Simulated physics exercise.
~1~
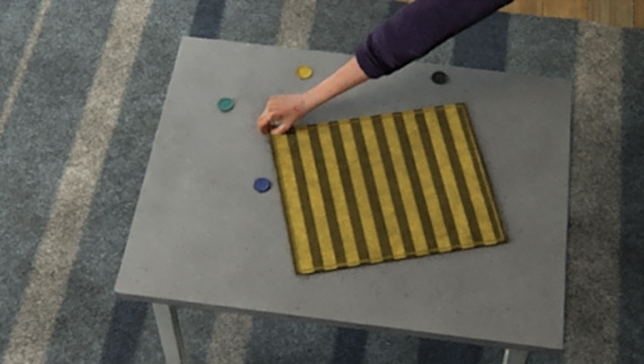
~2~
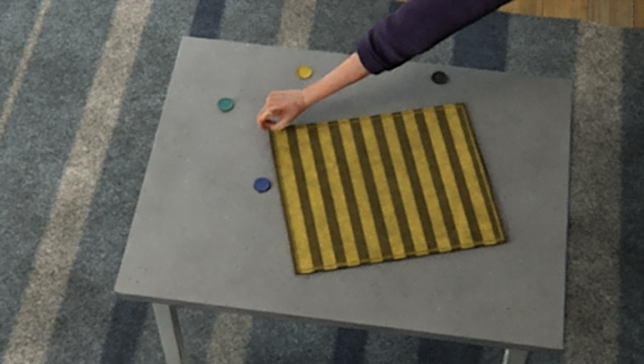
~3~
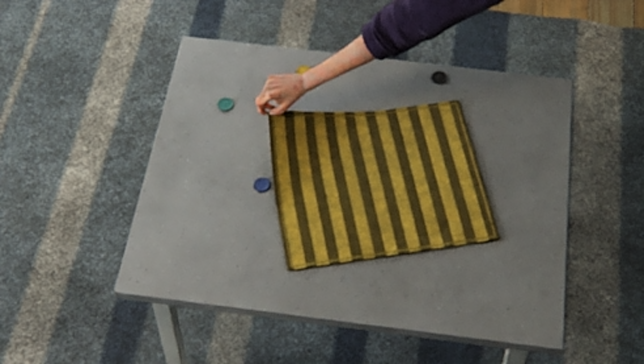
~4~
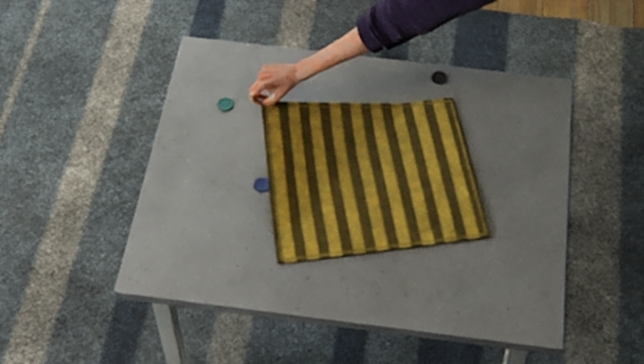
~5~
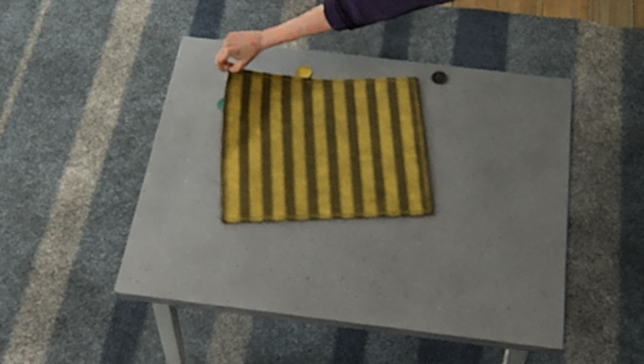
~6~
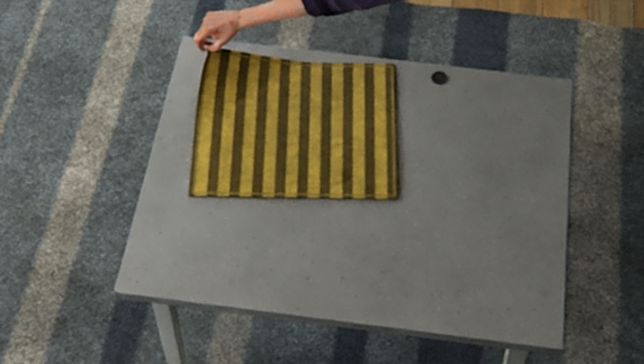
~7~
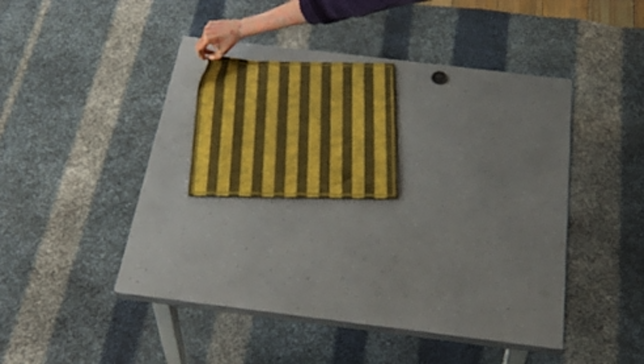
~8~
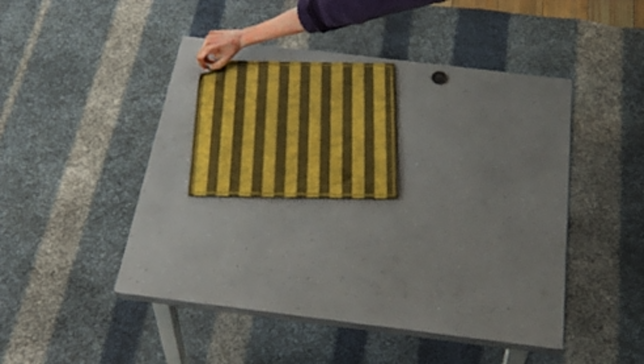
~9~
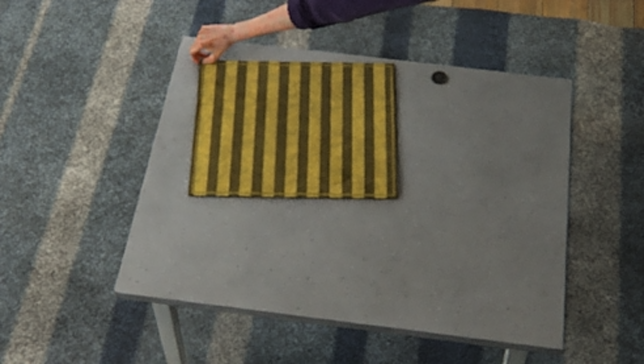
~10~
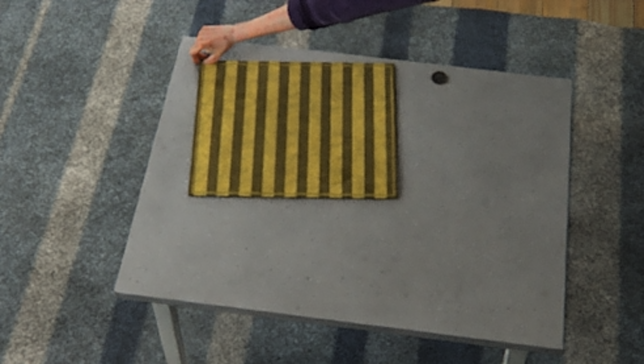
In this clip, a hand pinches a corner of a yellow-and-dark striped cloth on a gray table and drags it left and upward over blue, yellow, and teal discs, then lowers the corner, leaving the cloth flat with only the black disc visible.
